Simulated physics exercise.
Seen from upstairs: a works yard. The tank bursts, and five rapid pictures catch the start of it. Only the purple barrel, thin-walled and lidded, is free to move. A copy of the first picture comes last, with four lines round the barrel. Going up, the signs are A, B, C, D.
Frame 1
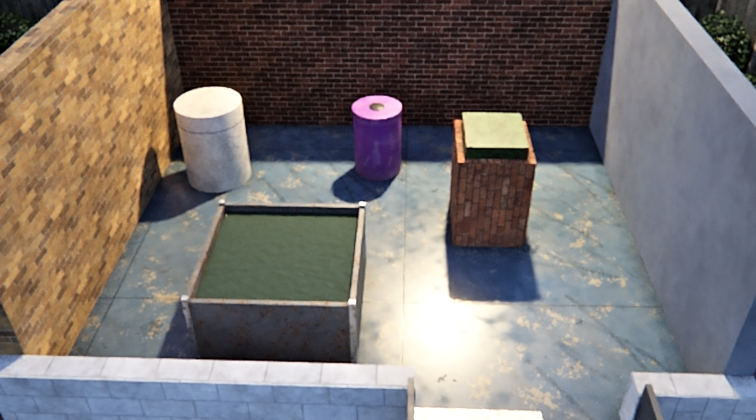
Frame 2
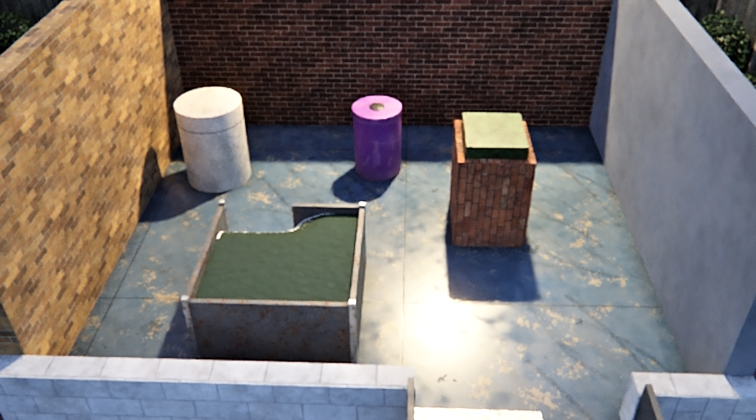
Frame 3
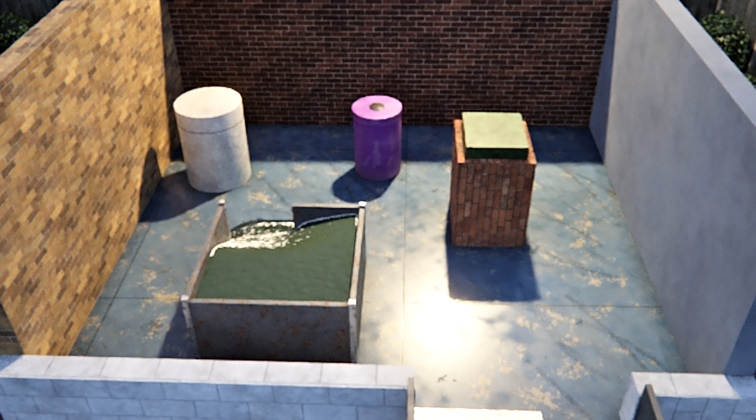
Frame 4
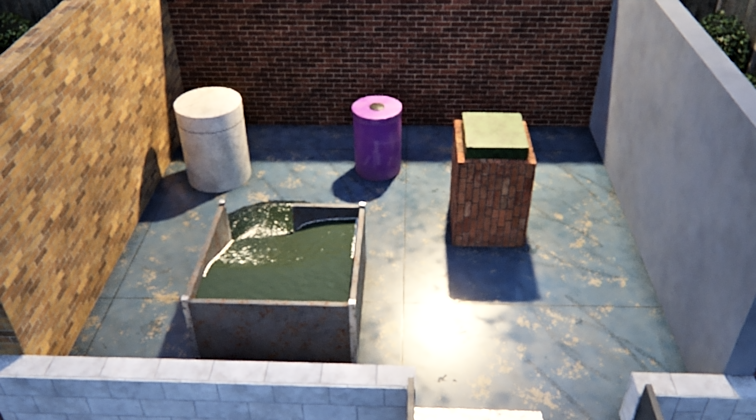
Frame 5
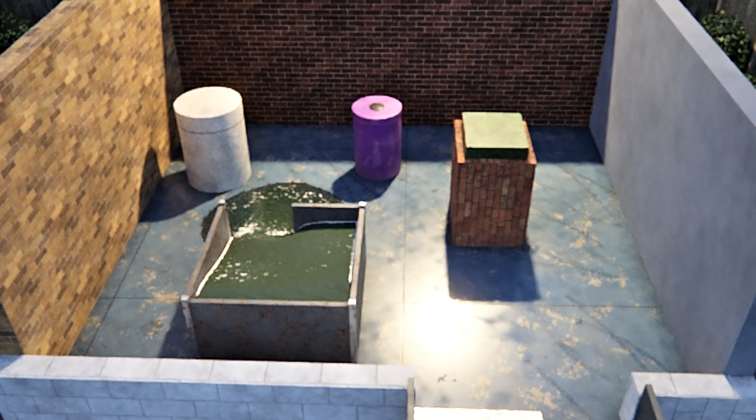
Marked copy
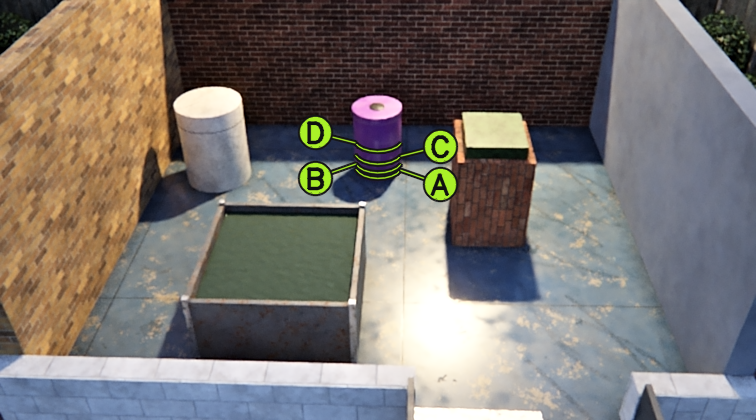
In a walled yard, dark green water pours from a tank's back onto the ground.
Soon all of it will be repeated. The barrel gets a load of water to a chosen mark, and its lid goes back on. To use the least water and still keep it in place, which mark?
It is B.
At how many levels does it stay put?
Three of them.
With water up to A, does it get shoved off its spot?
Yes, it does.
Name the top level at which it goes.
That is level A.
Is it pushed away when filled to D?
No.
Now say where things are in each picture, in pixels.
Lid of the purple barrel at (378, 107); tank full, its middle at (282, 256); open gate at (522, 373), in the first picture.
Water covers 1 % of the ground, mostly out of sight from here, in the second picture.
Water covers 3 % of the ground, mostly out of sight from here, in the third picture.
Water covers 5 % of the ground, mostly out of sight from here, in the fourth picture.
Lid of the purple barrel at (378, 107); 8 % of the ground under water, its edge towards the barrel at (312, 192), in the fifth picture.
In lime, A at (377, 178); B at (377, 172); C at (377, 164); D at (377, 151); from the bottom up A, B, C, D.
Choosing A, it is pushed about twice its own width away.
Choosing B, it does not move.
Choosing C, it does not move.
Choosing D, it does not move.
